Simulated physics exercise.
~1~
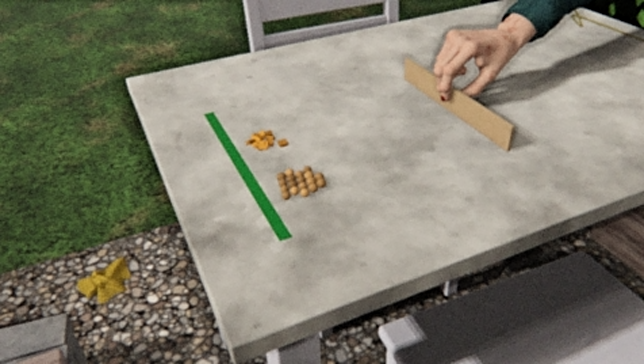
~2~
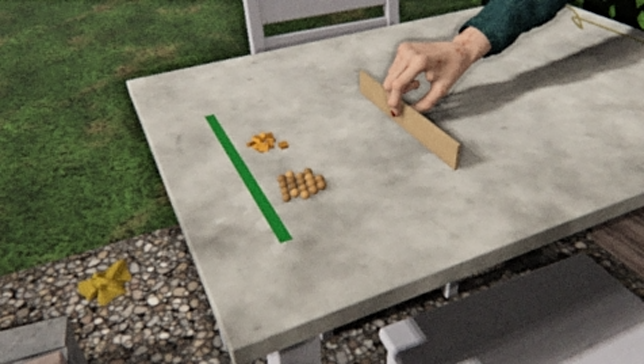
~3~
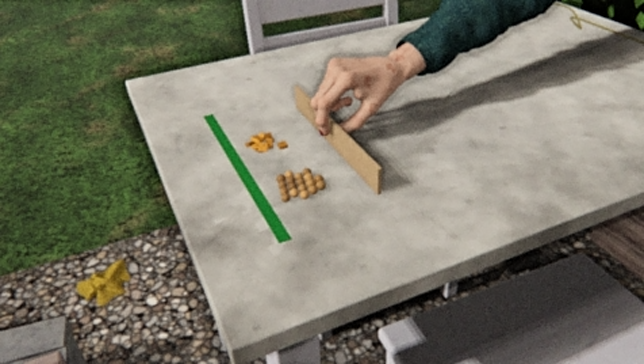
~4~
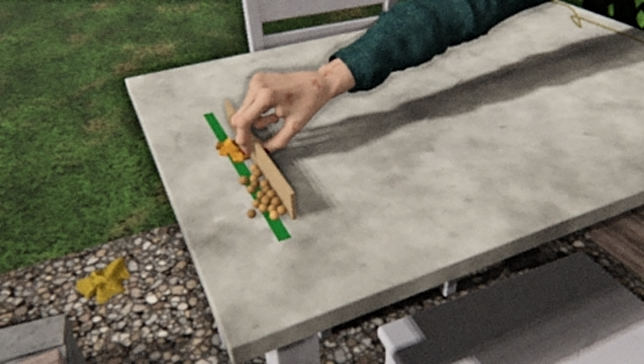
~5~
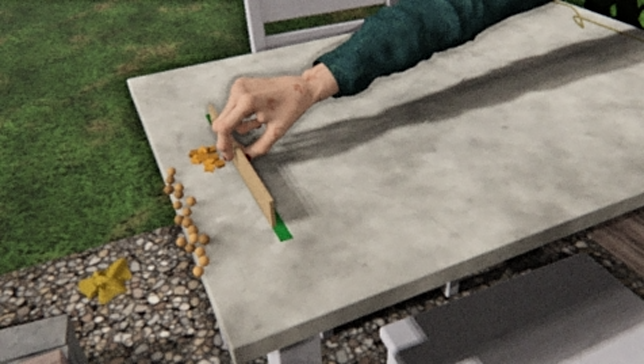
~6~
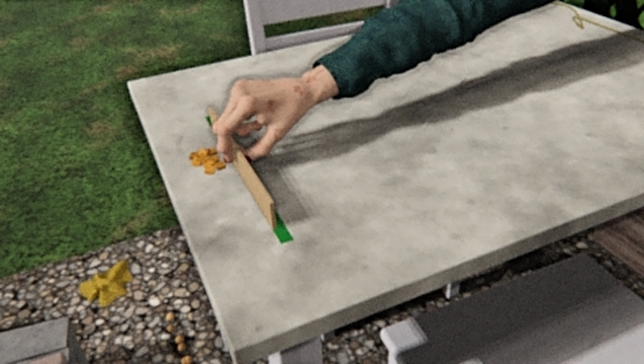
On a pale stone table in a garden, a hand slides an upright piece of card left into two small batches of items, pushing them past a green tape strip, where it stops; the round brown ones roll off the left edge, while the orange ones stay on the table.
